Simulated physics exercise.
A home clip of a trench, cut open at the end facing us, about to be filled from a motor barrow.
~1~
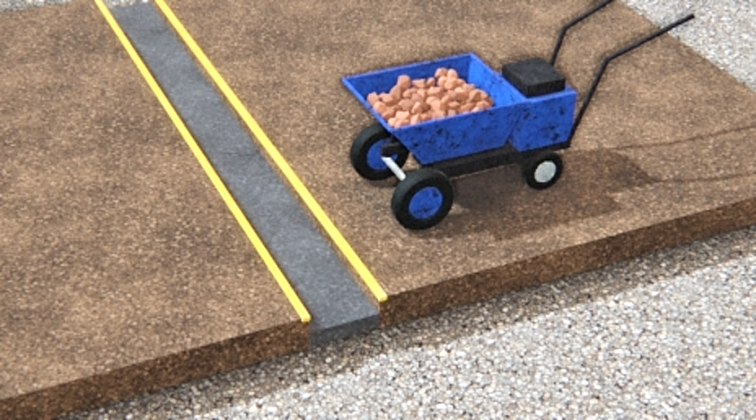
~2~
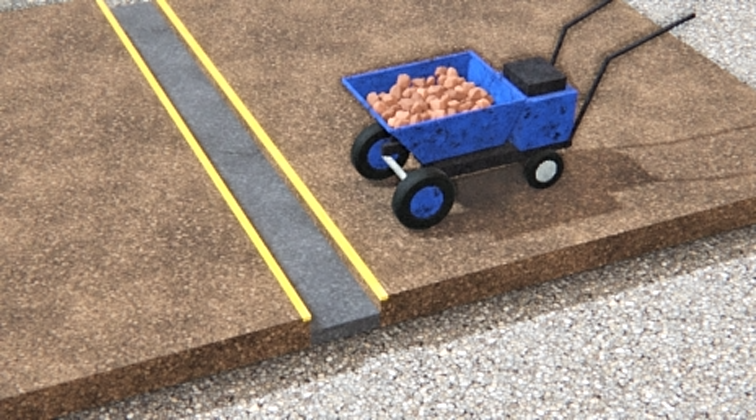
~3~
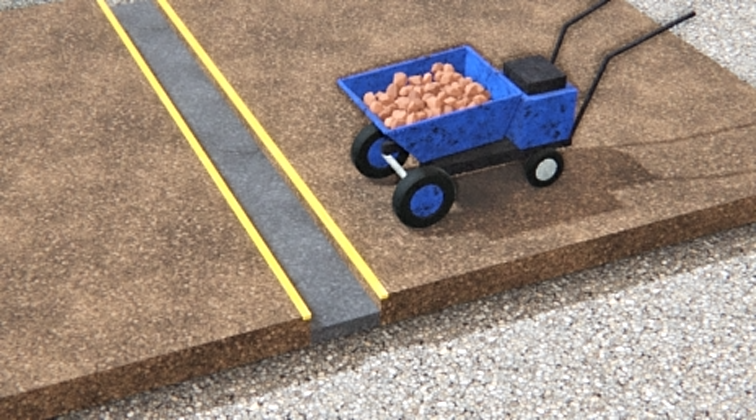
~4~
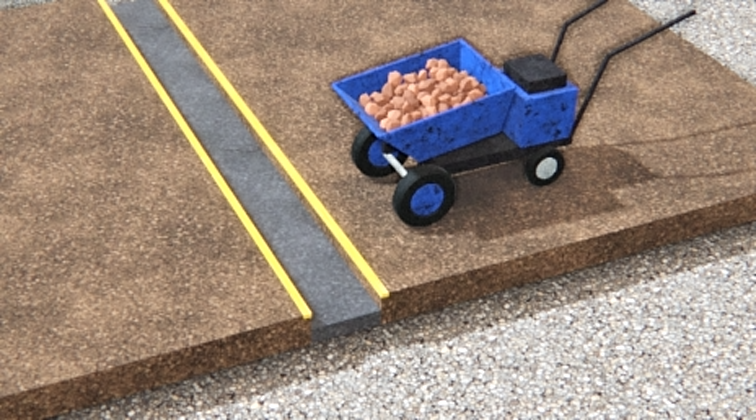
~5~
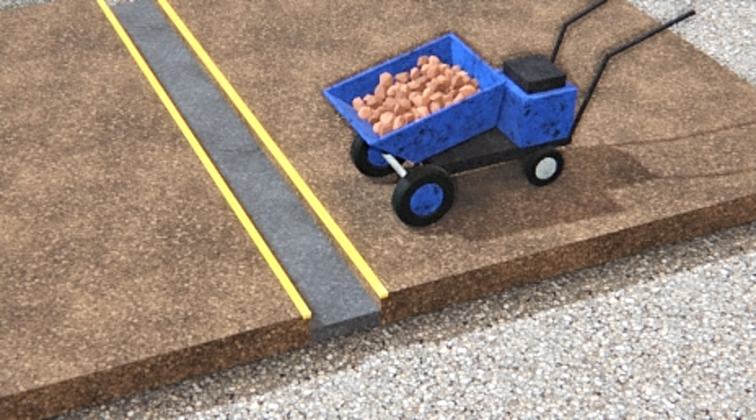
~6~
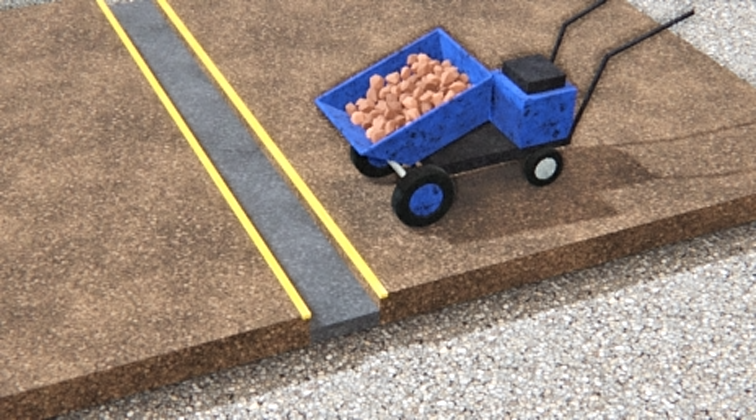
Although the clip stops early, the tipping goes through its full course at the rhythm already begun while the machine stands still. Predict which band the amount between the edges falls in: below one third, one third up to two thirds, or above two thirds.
The trench gets more than two thirds.
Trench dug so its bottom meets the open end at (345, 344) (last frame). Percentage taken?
It works out to some 100 per cent.
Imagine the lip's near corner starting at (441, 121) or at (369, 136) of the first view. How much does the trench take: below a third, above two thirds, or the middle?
One to two thirds, then in the middle band.
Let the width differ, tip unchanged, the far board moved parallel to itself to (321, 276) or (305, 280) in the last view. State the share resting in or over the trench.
I'd expect close to 40 in a hundred and then close to 60 in a hundred.
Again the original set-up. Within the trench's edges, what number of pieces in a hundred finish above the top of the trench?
25 in a hundred.
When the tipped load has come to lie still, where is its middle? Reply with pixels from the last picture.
Close to (284, 232) in the last picture.
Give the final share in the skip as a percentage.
Roughly 10 per cent of the load.
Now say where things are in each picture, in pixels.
In the first picture, lip of the skip at (391, 131), level; top of the load at (446, 102), lumps of rubble; first edge of the trench at (362, 268); far edge at (286, 287), the trench over half as wide as the skip, and shallow for its width.
In the second picture, lip of the skip at (391, 131), tipped barely; top of the load at (445, 101).
In the third picture, lip of the skip at (386, 133), tipped barely; top of the load at (454, 92).
In the fourth picture, lip of the skip at (380, 137), tipped a little; top of the load at (452, 85).
In the fifth picture, lip of the skip at (371, 144), tipped a little; top of the load at (444, 82).
In the sixth picture, lip of the skip at (362, 154), tipped clearly; top of the load at (447, 86); first edge of the trench at (362, 265); far edge at (287, 284).
Soon, skip tipped steeply; all in the skip.
A while on, skip tipped right over; most in the skip; about a quarter in or heaped over the trench; a stray few falling.
Towards the end, skip tipped right over; a small part in the skip; most in or heaped over the trench; a small part beyond it.
Finally, skip tipped right over; a small part in the skip; most in or heaped over the trench; a small part beyond it.
